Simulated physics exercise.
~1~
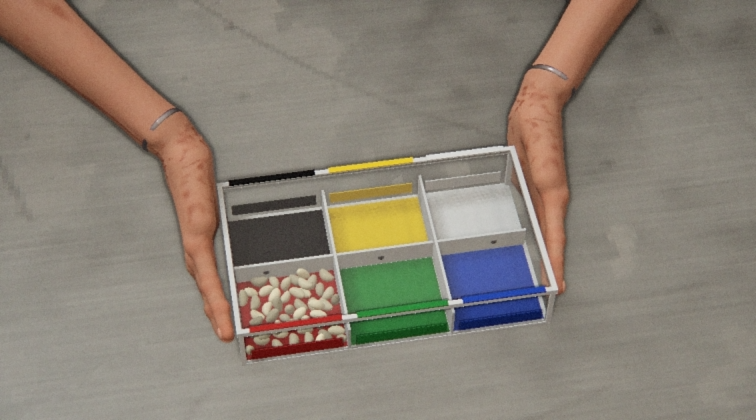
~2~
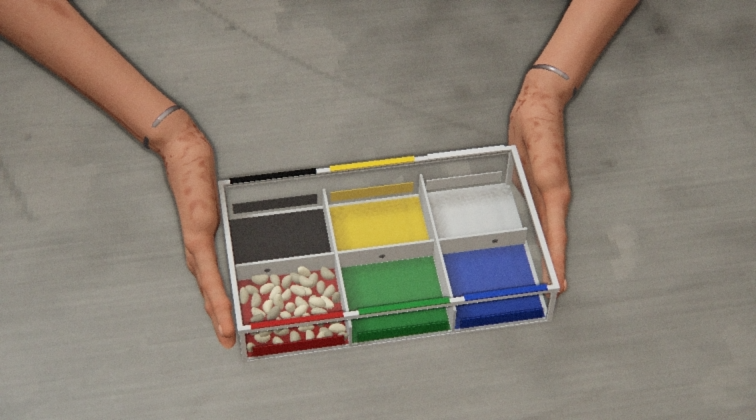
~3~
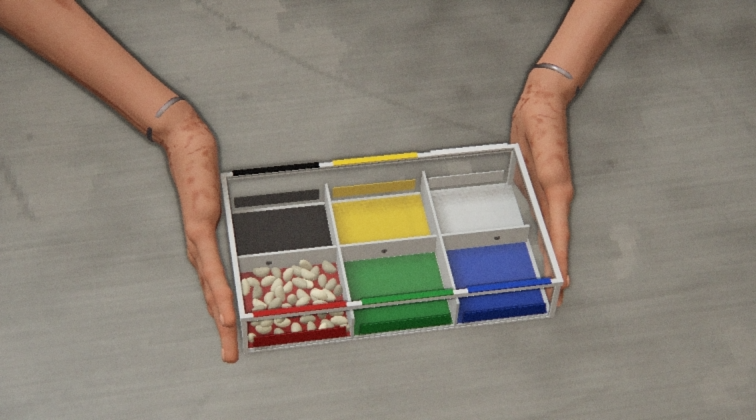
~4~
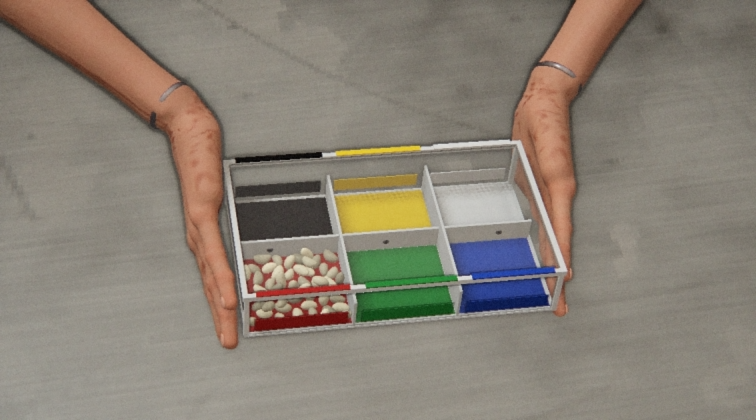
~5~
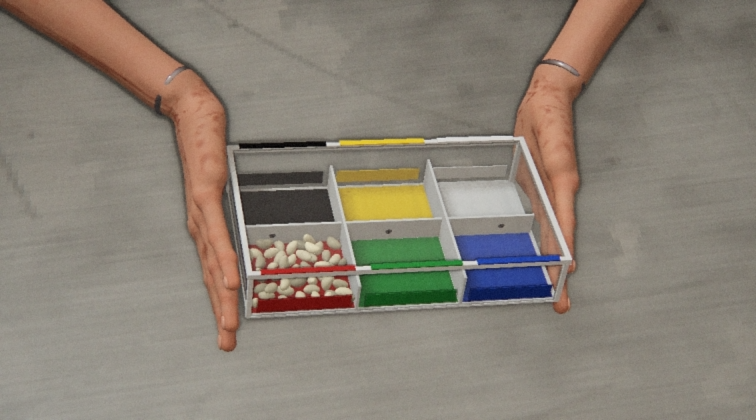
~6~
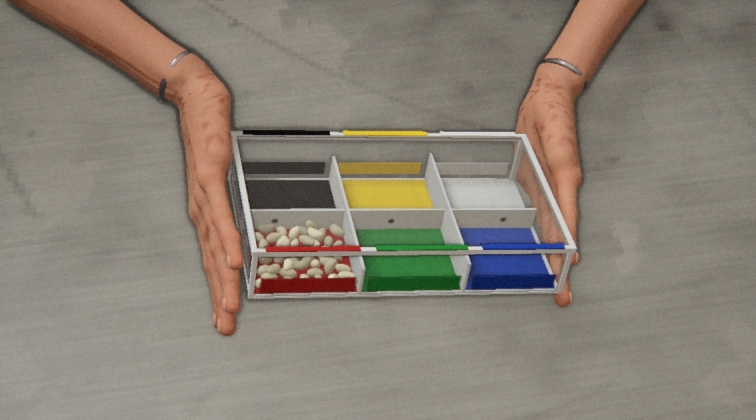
The clip opens on two hands holding a clear-lidded sorting box with six coloured compartments, white beans filling the red one at front left. The hands gradually tilt the box, raising its front edge and turning it slightly, while the beans stay in the red compartment and the others remain empty.
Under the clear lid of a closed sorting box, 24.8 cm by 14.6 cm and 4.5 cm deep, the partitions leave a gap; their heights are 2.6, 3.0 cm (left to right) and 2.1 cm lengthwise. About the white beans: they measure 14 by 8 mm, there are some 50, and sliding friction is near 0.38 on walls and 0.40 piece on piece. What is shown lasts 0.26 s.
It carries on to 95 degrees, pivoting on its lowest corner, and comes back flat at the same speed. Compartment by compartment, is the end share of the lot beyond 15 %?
Result: Red: Fails to beat the threshold. Blue: Fails to beat the threshold. Green: Fails to beat the threshold. Yellow: Beats the threshold. White: Beats the threshold. Black: Fails to beat the threshold.
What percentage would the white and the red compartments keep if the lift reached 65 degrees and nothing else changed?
Then white would get 0 per cent and red 100 per cent.
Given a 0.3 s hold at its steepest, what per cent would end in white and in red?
Final amounts would be white 20% and red 10%.
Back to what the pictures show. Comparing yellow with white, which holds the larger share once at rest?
It's the yellow one that holds more.
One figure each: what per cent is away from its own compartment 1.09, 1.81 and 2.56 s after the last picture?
35, 90, 90.
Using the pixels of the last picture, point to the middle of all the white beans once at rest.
I'd put it at about (403, 205).
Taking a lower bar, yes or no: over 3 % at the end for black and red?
Black: True; red: True.
Then, 1.09 s after the last picture, tilt 95 degrees; red 65 %, green 10 %, black 20 %.
Then, 1.81 s after the last picture, tilt 42 degrees; red 10 %, yellow 55 %, white 30 %, black 10 %.
Then, 2.56 s after the last picture, tilt 0 degrees; red 10 %, yellow 55 %, white 30 %, black 10 %.
In the end, red 10 %, blue 0 %, green 0 %, yellow 55 %, white 30 %, black 10 %.
